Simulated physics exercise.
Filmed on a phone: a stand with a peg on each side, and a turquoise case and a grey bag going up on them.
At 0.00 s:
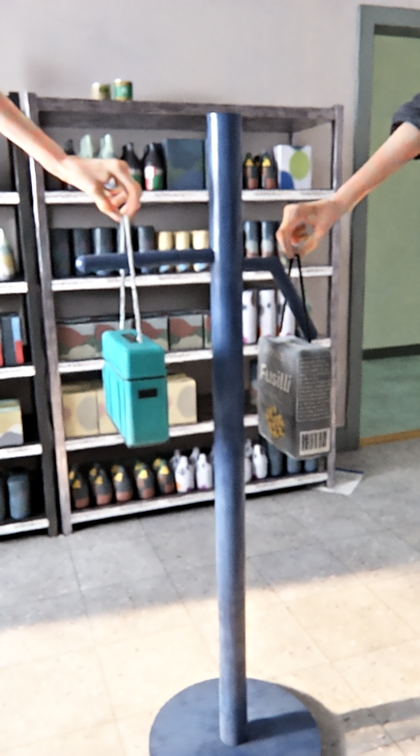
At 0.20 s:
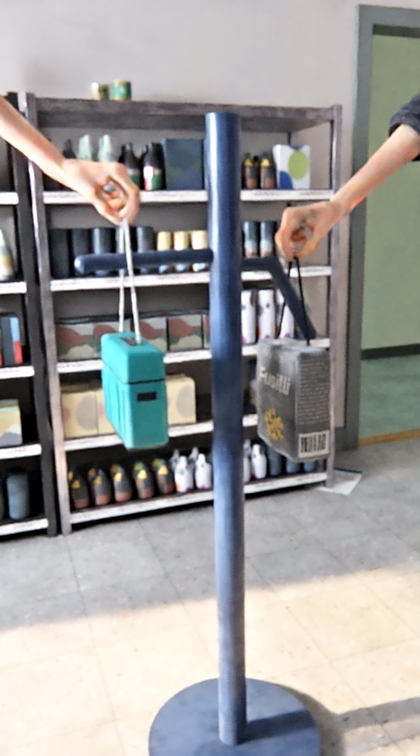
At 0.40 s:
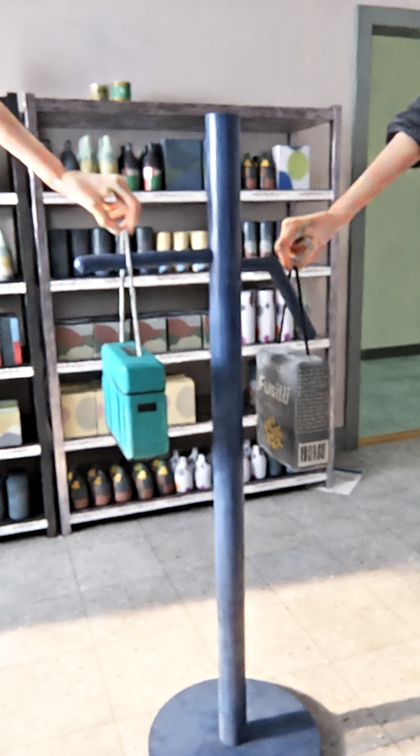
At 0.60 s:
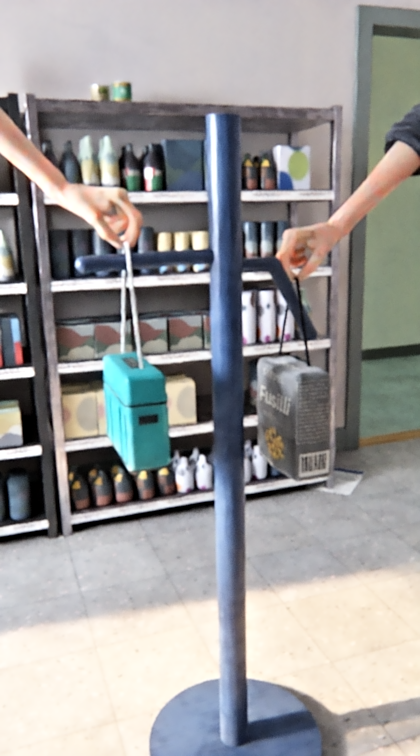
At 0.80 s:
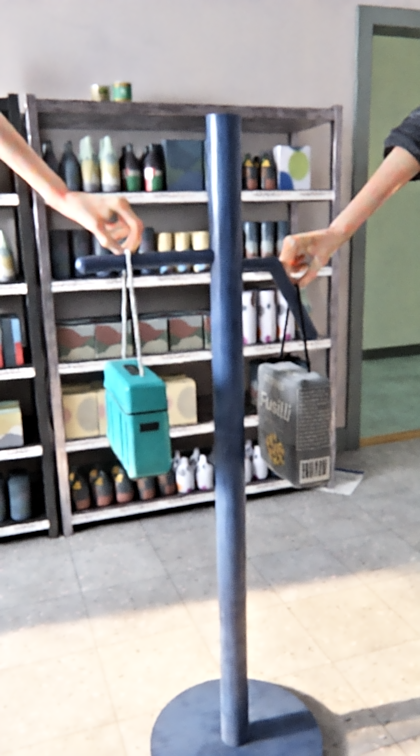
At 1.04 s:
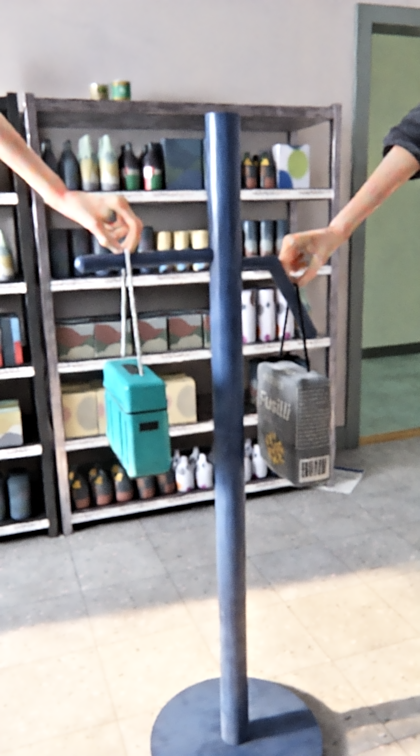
In a room with shelves, two hands slightly lower a turquoise case and grey bag beside a stand.
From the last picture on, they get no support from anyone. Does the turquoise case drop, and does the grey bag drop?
One by one: Once let go the turquoise case will still be up there. Once let go the grey bag will no longer be on the peg.
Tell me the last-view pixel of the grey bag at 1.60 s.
Position at that time: (257, 680).
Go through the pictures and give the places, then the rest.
Turquoise case (134, 384); grey bag (294, 395); left peg tip (85, 264); right peg tip (311, 334), in the first picture.
Turquoise case (133, 386); grey bag (293, 398), in the second picture.
Turquoise case (133, 396); grey bag (292, 407), in the third picture.
Turquoise case (135, 408); grey bag (293, 417), in the fourth picture.
Turquoise case (135, 414); grey bag (294, 423), in the fifth picture.
Turquoise case (135, 414); grey bag (293, 422); left peg tip (84, 264), about level; right peg tip (310, 333), sloping steeply down, in the sixth picture.
By 1.32 s, turquoise case on its peg near (135, 414); grey bag falling near (293, 523).
By 1.60 s, turquoise case on its peg near (135, 416); grey bag on the floor near (257, 680).
By 1.88 s, turquoise case on its peg near (135, 416); grey bag on the floor near (254, 686).
When it is over, turquoise case on its peg near (135, 416); grey bag on the floor near (253, 687). The turquoise case stays hanging and the grey bag drops to the floor.
